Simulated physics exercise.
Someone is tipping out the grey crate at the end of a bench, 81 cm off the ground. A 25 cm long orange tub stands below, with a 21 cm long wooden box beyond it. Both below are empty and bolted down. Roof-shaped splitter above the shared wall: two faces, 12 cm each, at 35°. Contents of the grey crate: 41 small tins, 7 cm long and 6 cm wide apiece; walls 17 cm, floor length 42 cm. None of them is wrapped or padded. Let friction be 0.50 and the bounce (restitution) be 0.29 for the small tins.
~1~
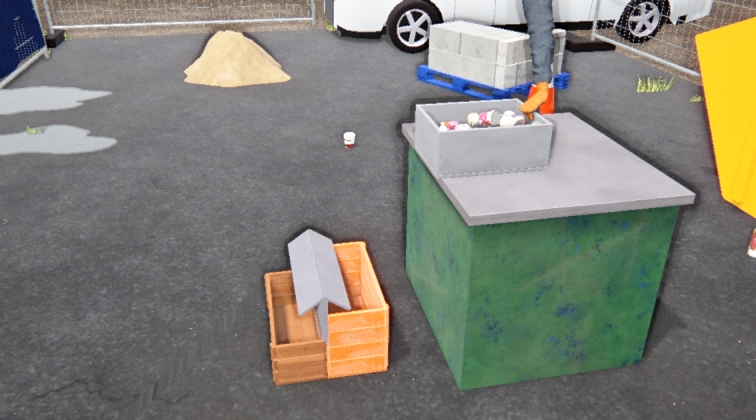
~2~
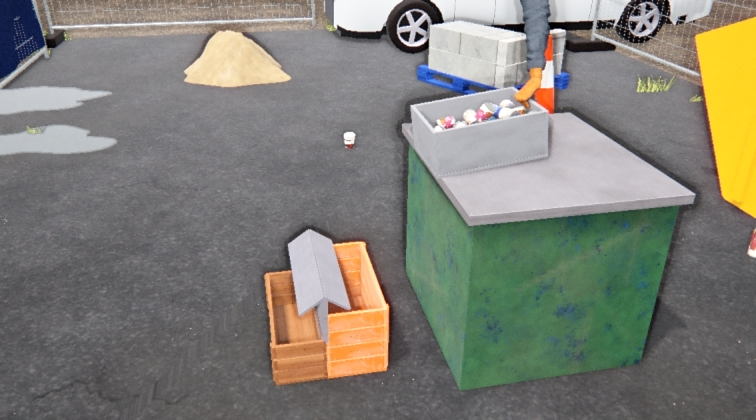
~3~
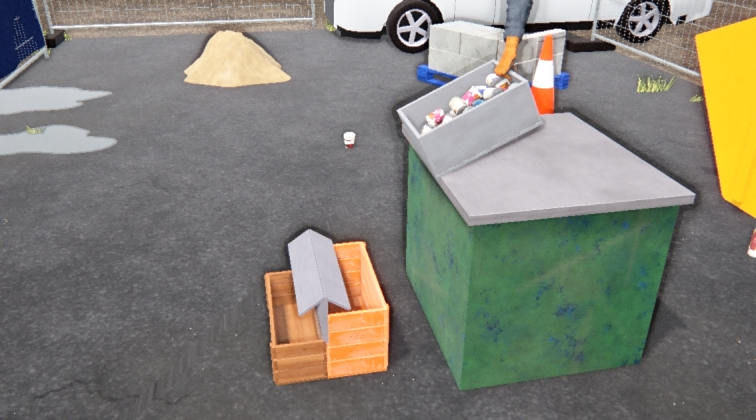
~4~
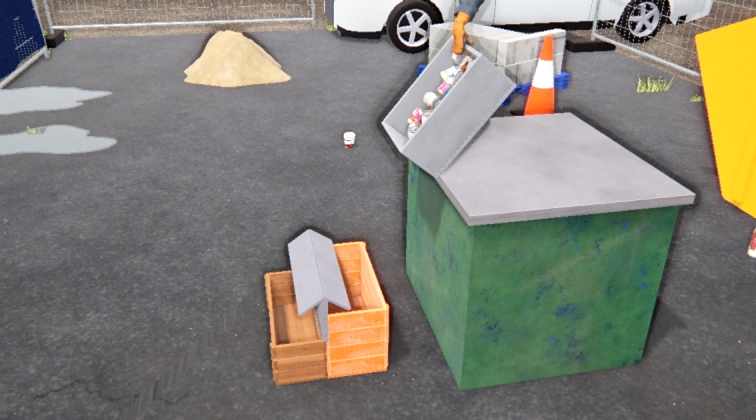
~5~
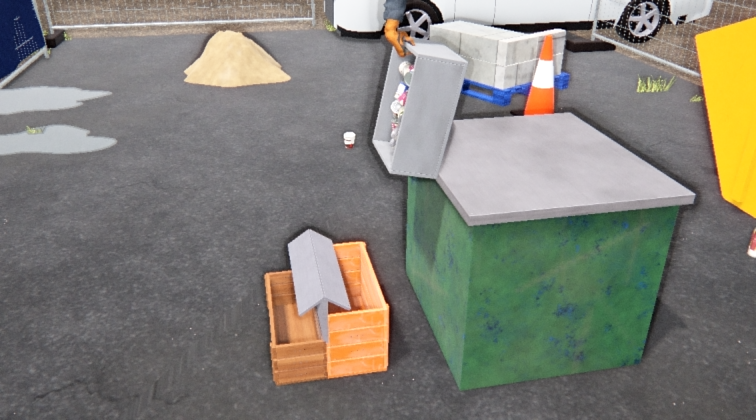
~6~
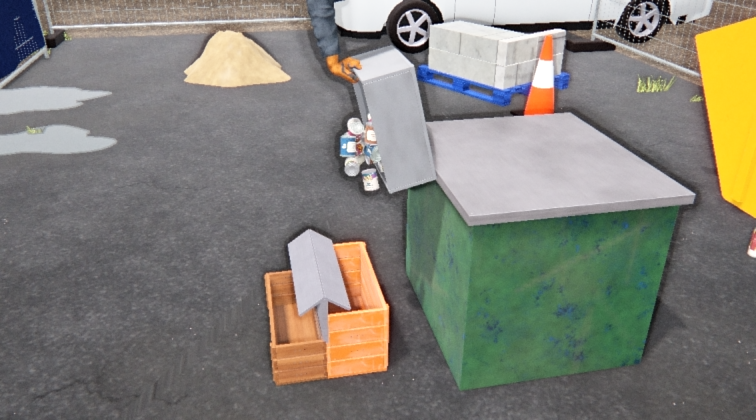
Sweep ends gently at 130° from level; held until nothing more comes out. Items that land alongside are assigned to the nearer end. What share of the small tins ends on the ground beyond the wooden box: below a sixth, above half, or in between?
One sixth up to one half of them, on the ground beyond the wooden box.
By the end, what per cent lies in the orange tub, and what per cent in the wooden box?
Result: Near 55 % and near 0 %.
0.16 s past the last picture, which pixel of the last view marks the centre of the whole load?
The centre sits near (358, 173).
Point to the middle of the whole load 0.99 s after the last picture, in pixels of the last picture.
Somewhere about (339, 326) in pixels.
Then, 0.16 s after the last picture, tilt 121°; 21 still in the grey crate and 20 in the air.
Then, 0.36 s after the last picture, tilt 130°; 4 still in the grey crate, 3 in the orange tub, 4 on the ground beyond the wooden box and 30 in the air.
Then, 0.63 s after the last picture, tilt 130°; 16 in the orange tub, 2 on the ground short of the orange tub, 9 on the ground beyond the wooden box and 14 in the air.
Outcome (0.99 s after the last picture), 22 in the orange tub, 5 on the ground short of the orange tub and 14 on the ground beyond the wooden box. Asked share, 14 of 41, 34 per cent.
